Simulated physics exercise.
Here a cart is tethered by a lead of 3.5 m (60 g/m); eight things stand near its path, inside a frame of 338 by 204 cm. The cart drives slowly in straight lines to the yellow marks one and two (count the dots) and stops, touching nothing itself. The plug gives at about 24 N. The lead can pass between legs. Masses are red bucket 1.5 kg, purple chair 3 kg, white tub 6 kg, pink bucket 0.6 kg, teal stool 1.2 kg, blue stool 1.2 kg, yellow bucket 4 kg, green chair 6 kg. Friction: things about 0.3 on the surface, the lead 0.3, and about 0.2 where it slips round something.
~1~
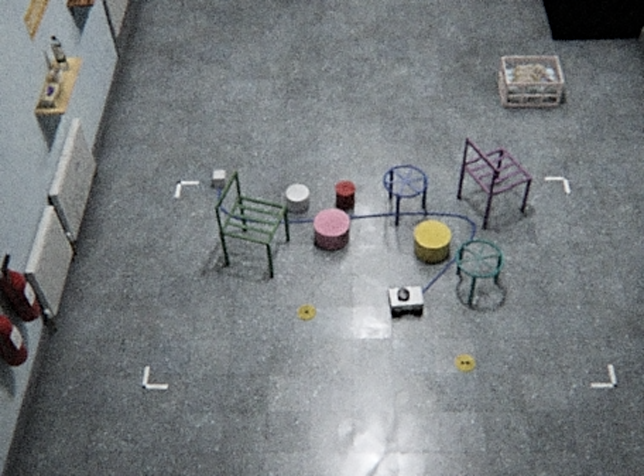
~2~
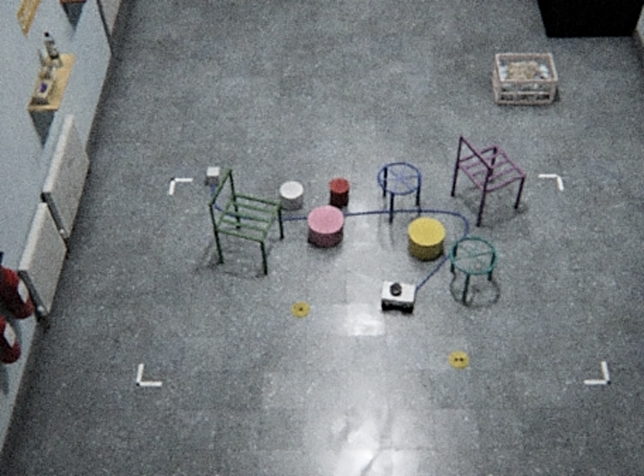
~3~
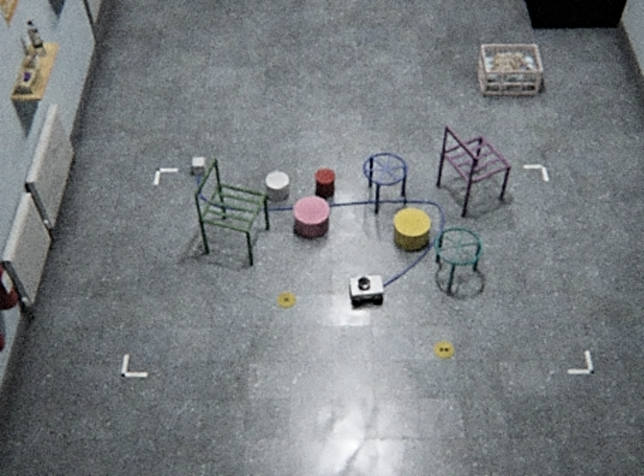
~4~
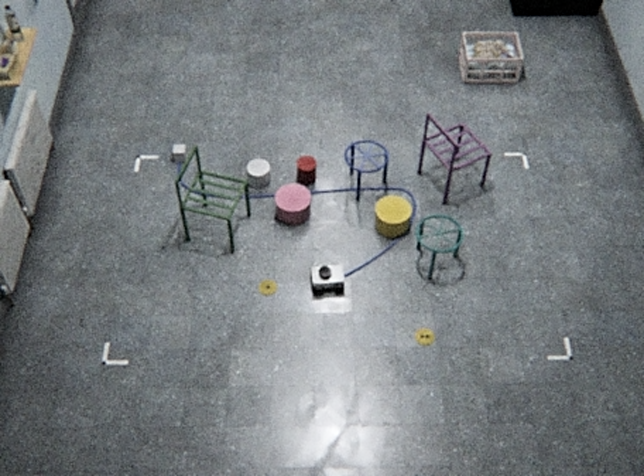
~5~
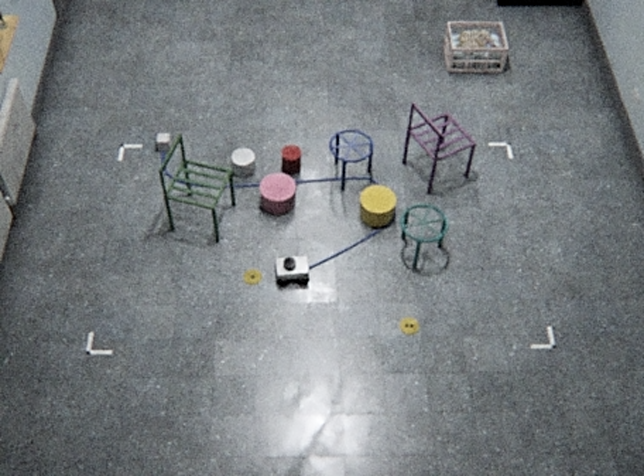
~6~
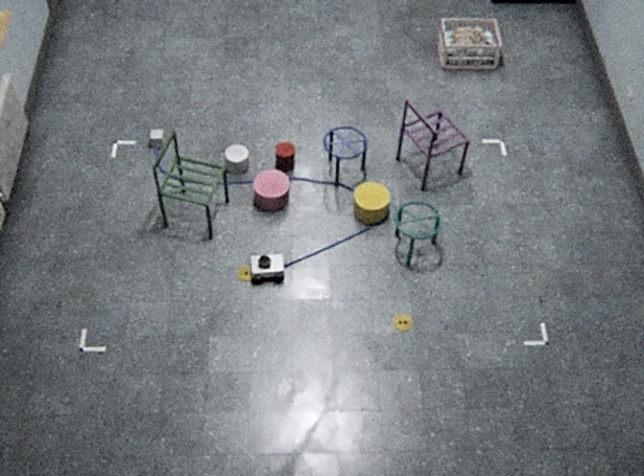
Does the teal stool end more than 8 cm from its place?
Result: Teal stool stays put.
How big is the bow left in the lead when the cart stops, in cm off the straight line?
About 80 cm.
Next, cart at (268, 279), lead slack at the fixed end; nothing else has moved.
Then, cart at (316, 294), lead slack at the fixed end; nothing else has moved.
After that, cart at (364, 309), lead slack at the fixed end; nothing else has moved.
Later, cart at (403, 322), lead slack at the fixed end; nothing else has moved.
At the end, cart at (403, 321), lead slack at the fixed end; teal stool 0 cm off its start at (418, 219).
